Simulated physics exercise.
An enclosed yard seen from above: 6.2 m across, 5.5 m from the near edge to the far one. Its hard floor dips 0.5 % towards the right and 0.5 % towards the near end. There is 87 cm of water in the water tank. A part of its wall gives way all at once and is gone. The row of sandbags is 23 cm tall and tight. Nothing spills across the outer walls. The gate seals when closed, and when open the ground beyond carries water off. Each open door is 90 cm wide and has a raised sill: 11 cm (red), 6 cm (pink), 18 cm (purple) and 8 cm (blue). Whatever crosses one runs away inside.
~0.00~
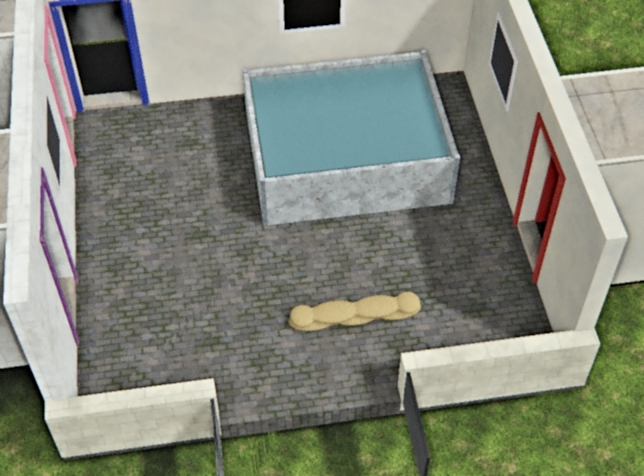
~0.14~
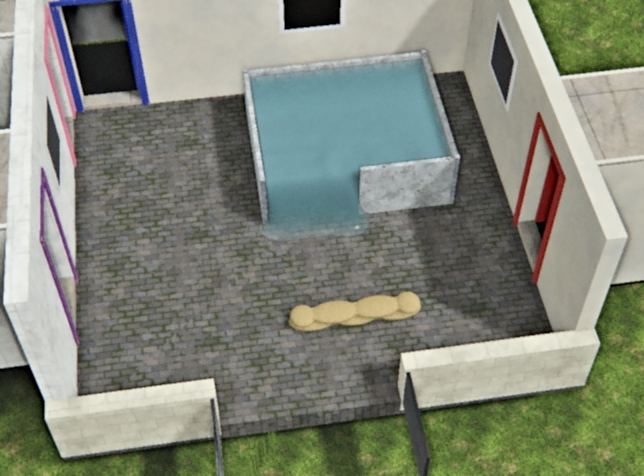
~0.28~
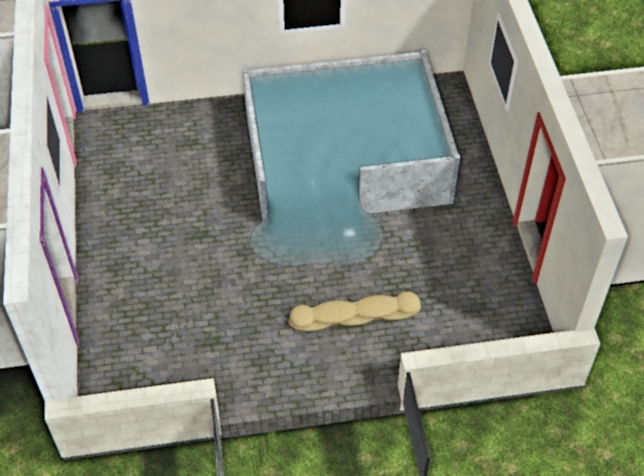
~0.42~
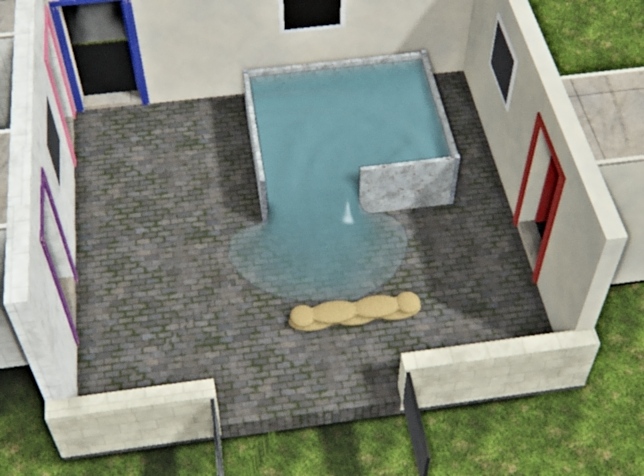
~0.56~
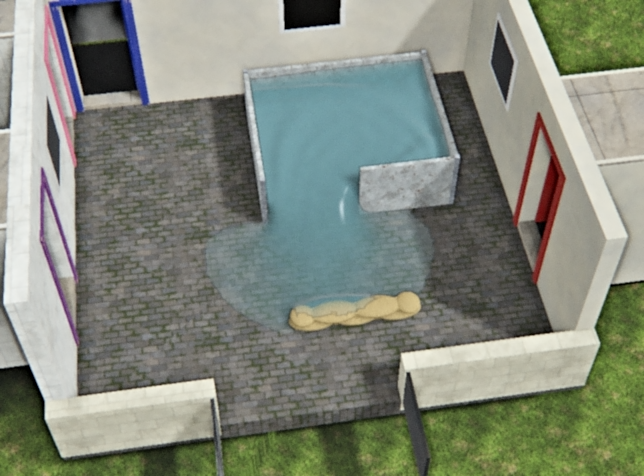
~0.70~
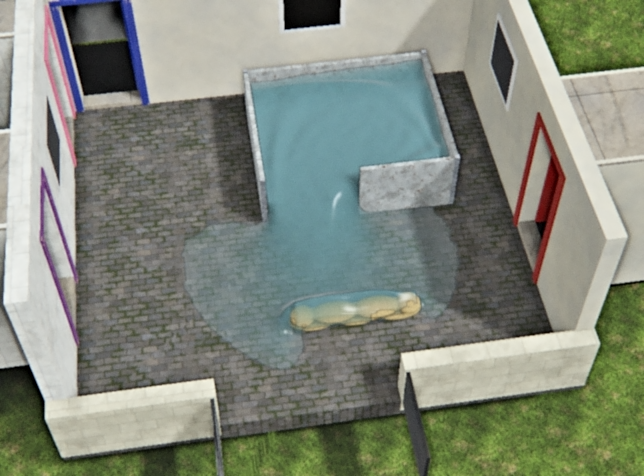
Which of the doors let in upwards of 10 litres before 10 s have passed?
Door by door: At the red door it goes over the limit; at the pink door it exceeds the limit; at the purple door it keeps below the limit; at the blue door it goes over the limit.
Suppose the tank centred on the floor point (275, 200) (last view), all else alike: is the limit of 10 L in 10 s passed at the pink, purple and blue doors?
Against that limit: Pink past it, purple not over, blue above.
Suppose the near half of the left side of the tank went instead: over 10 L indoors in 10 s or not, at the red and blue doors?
Then: Red below, blue past it.
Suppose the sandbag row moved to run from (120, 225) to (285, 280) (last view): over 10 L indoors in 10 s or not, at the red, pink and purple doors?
Then: Red below, pink past it, purple not over.
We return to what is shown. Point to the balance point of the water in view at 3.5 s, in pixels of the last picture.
Around (321, 237).
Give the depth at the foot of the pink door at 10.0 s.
About 11.0 cm.
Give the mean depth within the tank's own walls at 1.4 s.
Roughly 60 cm on average.
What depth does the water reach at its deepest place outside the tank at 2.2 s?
Roughly 60 cm.
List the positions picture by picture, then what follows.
The first frame shows still water, 87 cm deep, in the water tank at (347, 117).
In the second frame, water pours out at (313, 204) and has run 0.7 m, to (365, 224); typically 9 cm deep outside, 87 cm at the water tank's back.
In the third frame, the front is at (371, 251), 1.0 m from the gap at (313, 204); 1.1 m2 of floor is under water; 87 cm left at the back of the water tank.
In the fourth frame, water pours out at (313, 206) and has run 1.5 m, to (354, 295); typically 11 cm deep outside, 86 cm at the water tank's back.
In the fifth frame, water pours out at (313, 206) and has run 1.9 m, to (283, 327); typically 8 cm deep outside, 80 cm at the water tank's back.
In the sixth frame, water pours out at (313, 206) and has run 2.5 m, to (279, 363); typically 6 cm deep outside, 73 cm at the water tank's back.
After 1.4 s water covers 45 % of the floor and is deepest (56 cm) near (321, 311); red door 1 cm at the sill, 0 L in, pink door not reached, purple door not reached, blue door not reached.
After 2.2 s water covers 55 % of the floor and is deepest (60 cm) near (79, 427); red door 18 cm at the sill, 4 L in, pink door not reached, purple door 7 cm at the sill, 0 L in, blue door not reached.
After 3.5 s water covers 75 % of the floor and is deepest (36 cm) near (321, 311); red door 21 cm at the sill, 45 L in, pink door not reached, purple door 13 cm at the sill, 1 L in, blue door not reached.
After 6.0 s water covers 95 % of the floor and is deepest (24 cm) near (334, 309); red door 18 cm at the sill, 127 L in, pink door 6 cm at the sill, 1 L in, purple door 16 cm at the sill, 2 L in, blue door 14 cm at the sill, 60 L in.
After 10.0 s water covers 95 % of the floor and is deepest (17 cm) near (502, 205); red door 9 cm at the sill, 176 L in, pink door 11 cm at the sill, 26 L in, purple door 10 cm at the sill, 3 L in, blue door 12 cm at the sill, 95 L in.
